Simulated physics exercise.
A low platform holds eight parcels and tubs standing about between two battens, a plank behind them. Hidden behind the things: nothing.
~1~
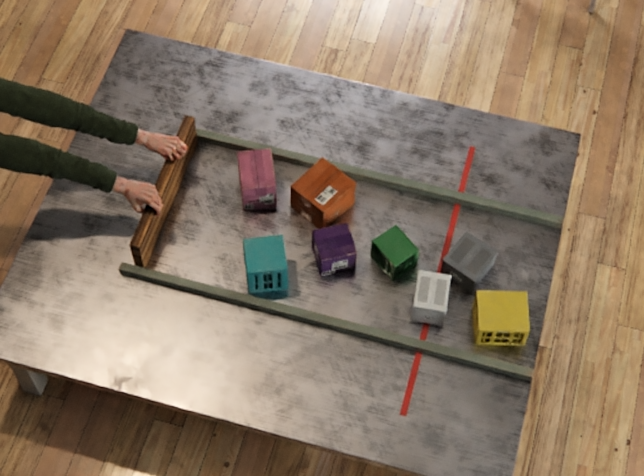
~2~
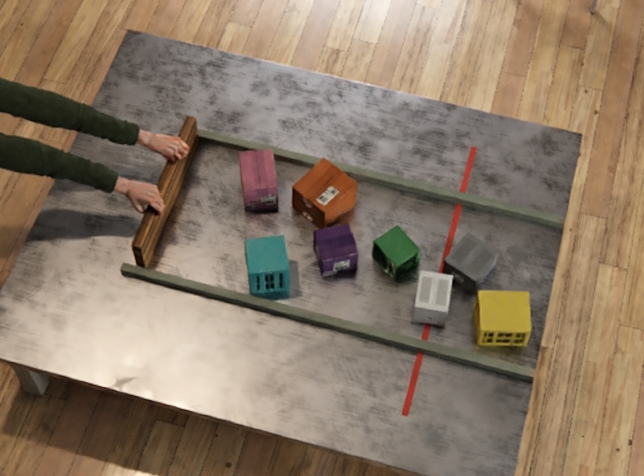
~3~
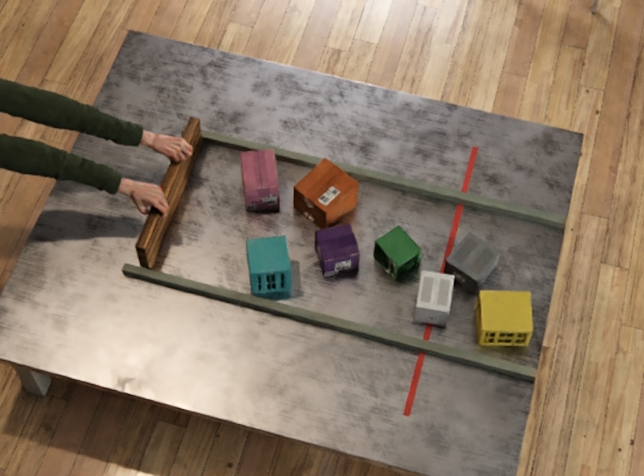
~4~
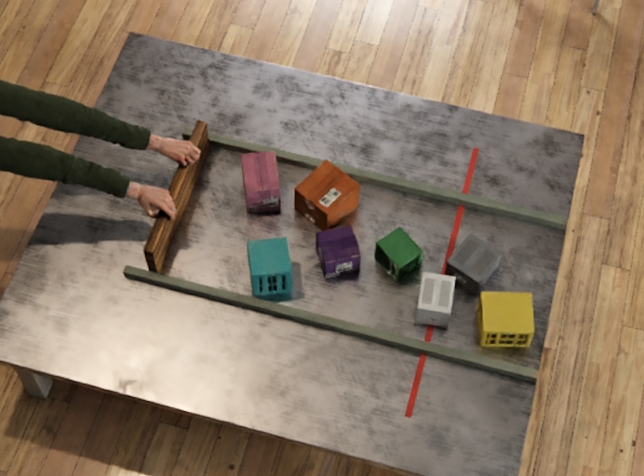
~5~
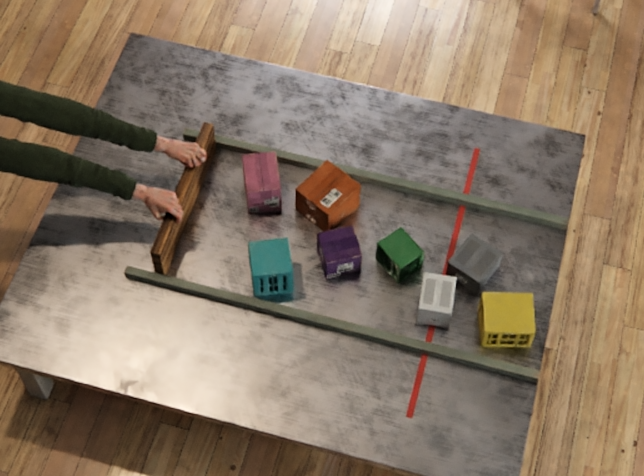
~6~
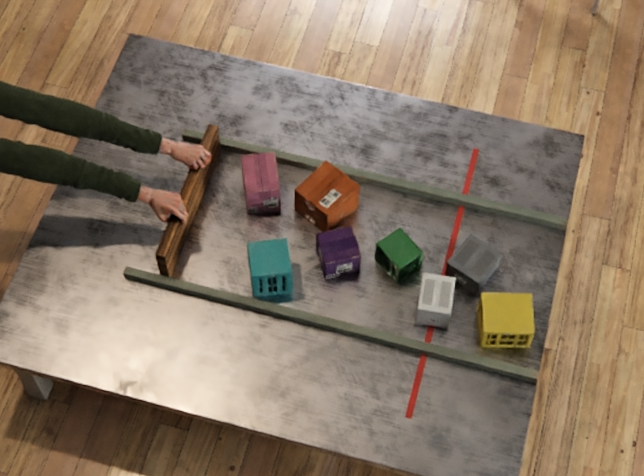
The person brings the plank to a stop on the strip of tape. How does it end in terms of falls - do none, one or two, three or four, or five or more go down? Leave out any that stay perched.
I reckon the ones pushed off reach no number at all.
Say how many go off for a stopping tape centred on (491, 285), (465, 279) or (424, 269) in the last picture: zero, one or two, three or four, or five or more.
Going through the places as listed, I'd say either one or two, then one or two, then zero.
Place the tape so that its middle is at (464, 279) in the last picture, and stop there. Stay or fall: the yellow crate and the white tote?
In this case the yellow crate ends up down and the white tote rests in place.
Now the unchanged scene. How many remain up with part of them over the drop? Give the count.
Answer: 2.
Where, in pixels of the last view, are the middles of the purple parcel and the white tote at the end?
The first sits around (466, 286), while the other sits around (495, 322).
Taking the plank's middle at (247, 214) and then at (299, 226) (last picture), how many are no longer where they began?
At first I count 1, and then 3.
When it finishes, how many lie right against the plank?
The count comes out at 3.
Early on, none off yet; yellow crate at rest near (505, 320); grey tote at rest near (473, 264); white tote at rest near (435, 301).
A while later, none off yet; yellow crate at rest near (505, 320); grey tote travelled a little near (498, 269); white tote travelled a little near (448, 309).
Finally, the number that fall off is zero.
